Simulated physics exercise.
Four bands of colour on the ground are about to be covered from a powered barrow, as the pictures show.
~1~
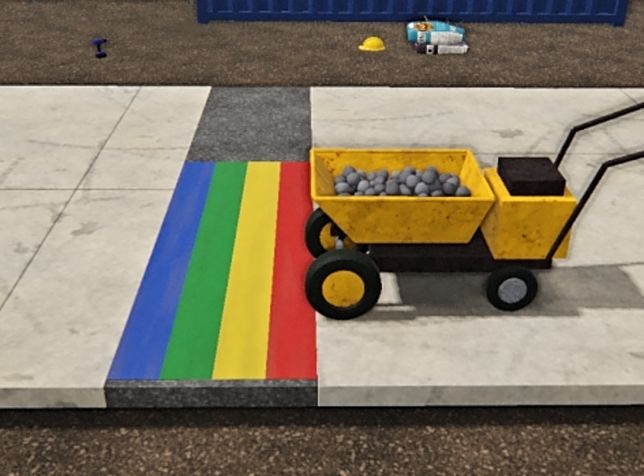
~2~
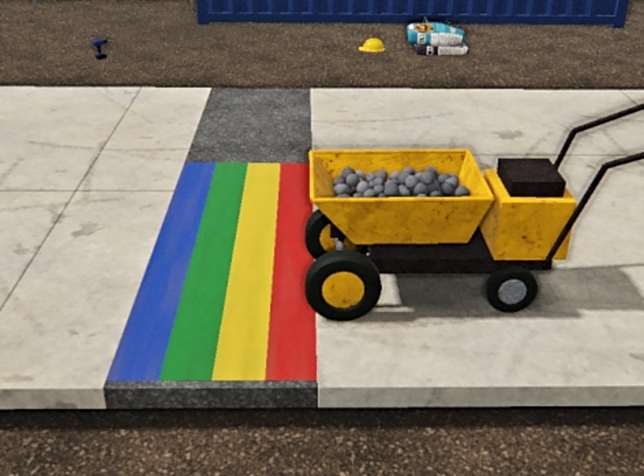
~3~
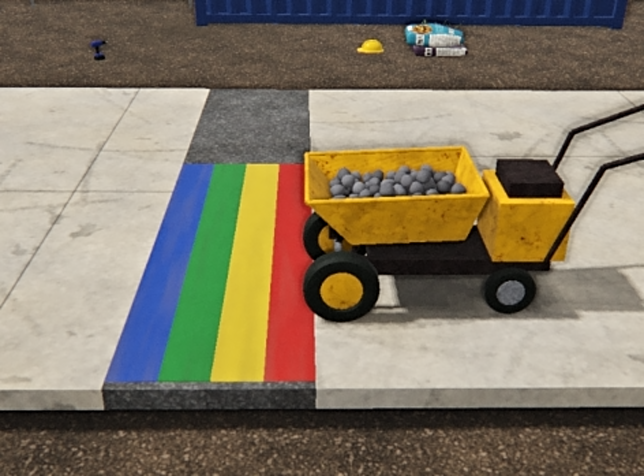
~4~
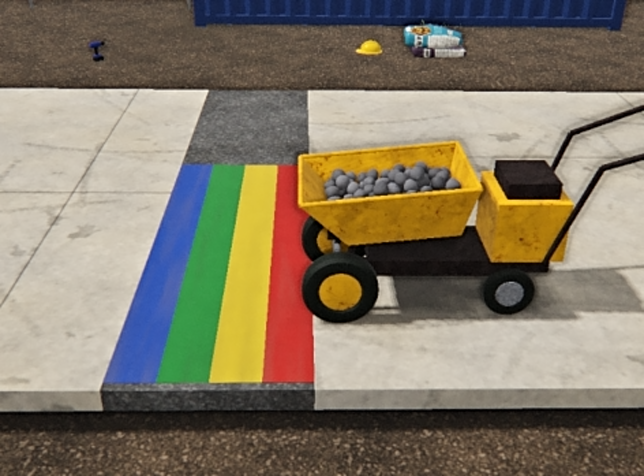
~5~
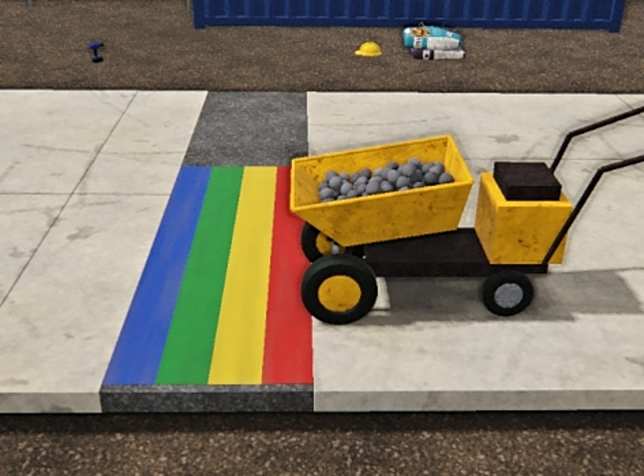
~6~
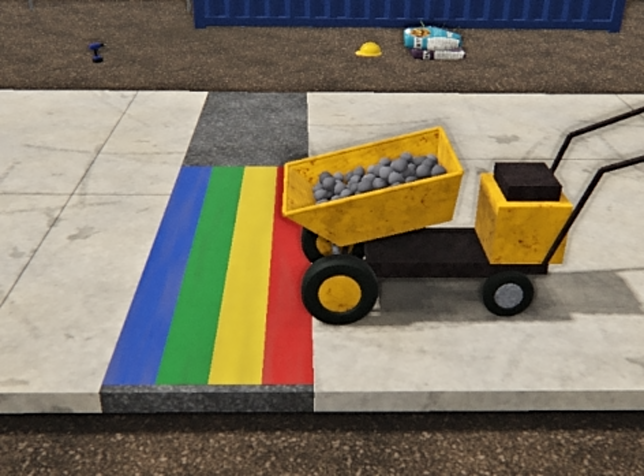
A yellow skip loaded with round grey cobbles sits level on a powered barrow, just right of red, yellow, green and blue strips on the ground. The skip begins to tilt slowly, its left lip dipping and edging left over the red strip, until it slants clearly with the cobbles still inside.
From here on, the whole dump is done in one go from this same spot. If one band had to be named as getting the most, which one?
I would name green.
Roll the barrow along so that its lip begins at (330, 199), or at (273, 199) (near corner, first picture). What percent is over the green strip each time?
Result: Try 1 = 30 %, try 2 = 20 %.
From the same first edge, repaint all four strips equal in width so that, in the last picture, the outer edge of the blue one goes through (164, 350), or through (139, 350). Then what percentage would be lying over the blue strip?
I'd say some 30 % for the first and some 30 % for the second.
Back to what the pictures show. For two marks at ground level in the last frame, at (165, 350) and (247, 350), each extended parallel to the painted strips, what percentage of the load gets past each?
Estimate: 40 %, then 100 %.
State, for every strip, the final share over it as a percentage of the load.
Red strip about 0 per cent, yellow strip about 15 per cent, green strip about 40 per cent, blue strip about 30 per cent.
Soon after the last picture, skip tipped steeply; all in the skip.
A little later, skip tipped right over; most in the skip; a stray few over the yellow strip; about a quarter over the green strip.
Later still, skip tipped right over; a small part in the skip; a small part over the yellow strip; about a third over the green strip; about a quarter over the blue strip; a small part off the paint.
At rest, skip tipped right over; a small part in the skip; none over the red strip; a small part over the yellow strip; about a third over the green strip; about a quarter over the blue strip; a small part off the paint.
